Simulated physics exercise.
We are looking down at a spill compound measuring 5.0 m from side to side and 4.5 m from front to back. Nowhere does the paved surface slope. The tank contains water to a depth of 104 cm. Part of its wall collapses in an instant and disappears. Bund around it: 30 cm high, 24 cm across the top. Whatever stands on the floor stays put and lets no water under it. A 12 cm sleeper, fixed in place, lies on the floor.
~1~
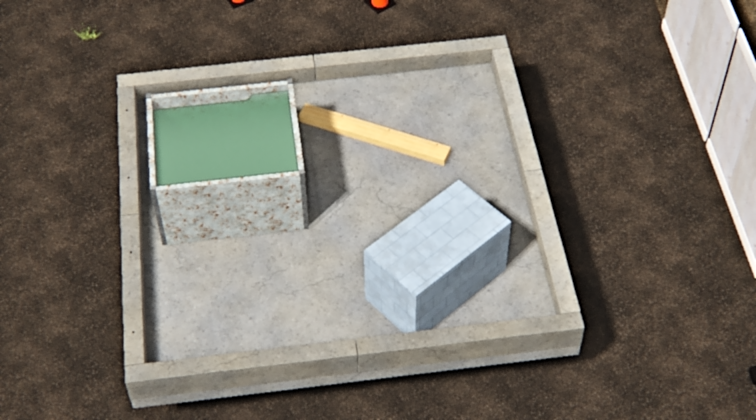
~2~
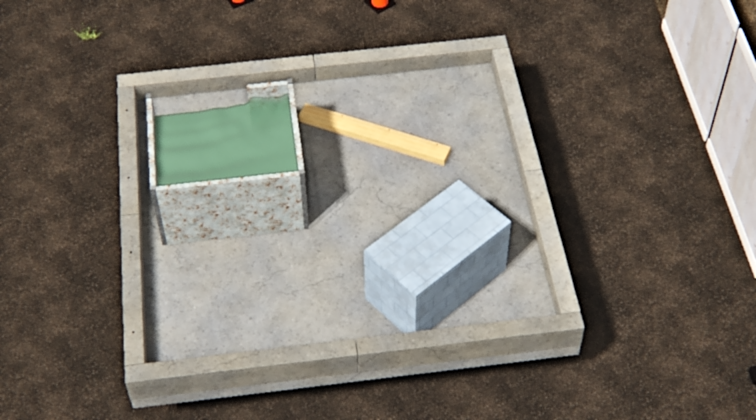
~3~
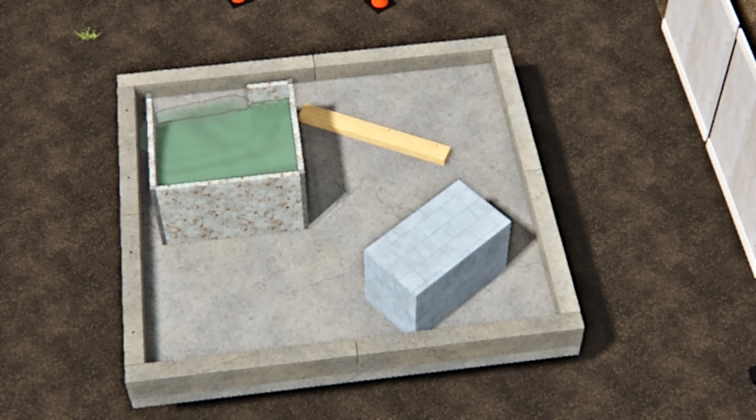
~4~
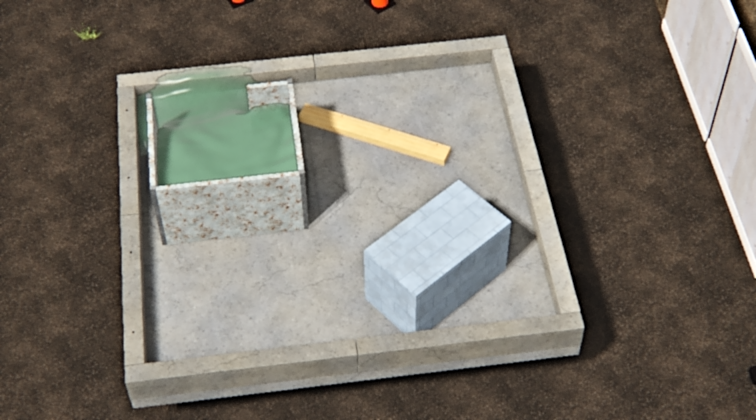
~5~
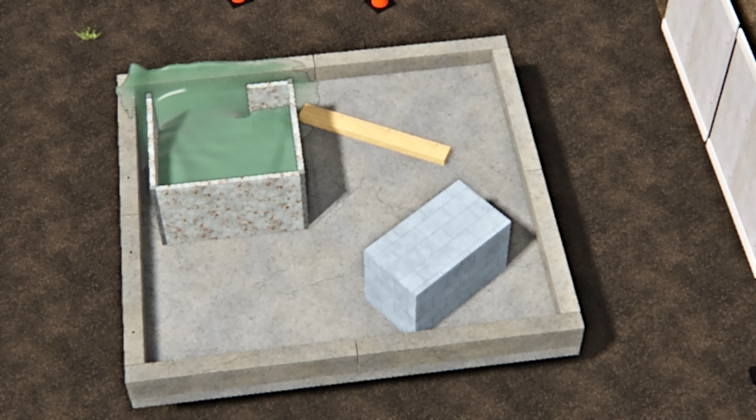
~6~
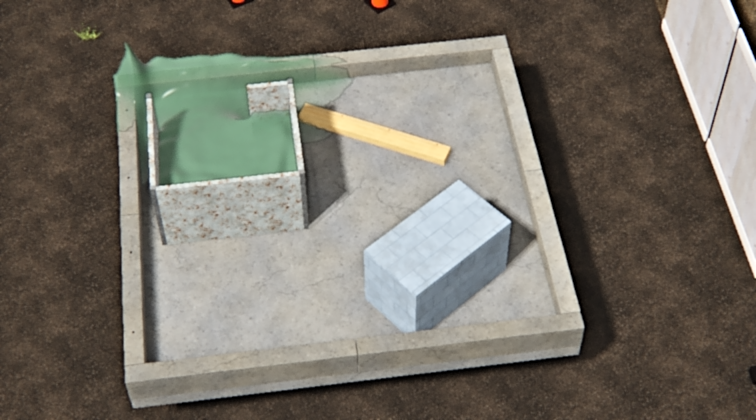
The clip opens on a speckled stone tank of green water standing whole beside a wooden beam and a pale block inside a low-walled enclosure. Most of the tank's back wall vanishes, and water pours out through the gap, then spreads along the enclosure's rear edge, splashing up at the back left corner.
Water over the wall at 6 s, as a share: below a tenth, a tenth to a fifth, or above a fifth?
The share is above a fifth.
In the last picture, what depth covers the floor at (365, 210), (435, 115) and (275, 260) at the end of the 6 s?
Around 4 cm, 12 cm and 4 cm, in the order given.
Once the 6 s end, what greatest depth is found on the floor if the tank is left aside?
Around 26 centimetres.
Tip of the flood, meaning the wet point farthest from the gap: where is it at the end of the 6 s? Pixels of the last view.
(545, 328).
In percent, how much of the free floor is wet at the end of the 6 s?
Roughly 90 % of the floor.
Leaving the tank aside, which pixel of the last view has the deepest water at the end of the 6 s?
In the final picture, near (442, 327).
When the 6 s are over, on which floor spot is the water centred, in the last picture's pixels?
Near (329, 196).
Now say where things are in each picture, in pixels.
The tank at (224, 138) is whole and still, 104 cm deep, in the first picture.
Water pours out at (206, 132) and has run 0.7 m, to (154, 148); deepest outside 44 cm, 103 cm at the tank's back, in the second picture.
Water pours out at (206, 133) and has run 1.0 m, to (247, 103); deepest outside 62 cm, 93 cm at the tank's back, in the third picture.
Water pours out at (206, 136) and has run 1.4 m, to (275, 87); deepest outside 55 cm, 90 cm at the tank's back, in the fourth picture.
Water pours out at (206, 136) and has run 1.9 m, to (313, 84); deepest outside 78 cm, 84 cm at the tank's back, in the fifth picture.
Water pours out at (206, 136) and has run 2.3 m, to (346, 80); deepest outside 99 cm, 75 cm at the tank's back, in the sixth picture.
A moment later water covers 20 % of the floor and is deepest (110 cm) near (139, 102); 11 % is over the wall.
Soon after water covers 30 % of the floor and is deepest (73 cm) near (139, 102); 19 % is over the wall.
Next water covers 45 % of the floor and is deepest (36 cm) near (140, 130); 31 % is over the wall.
Later on water covers 70 % of the floor and is deepest (23 cm) near (479, 66); 32 % is over the wall.
At the end water covers 75 % of the floor and is deepest (26 cm) near (442, 327); 32 % is over the wall.
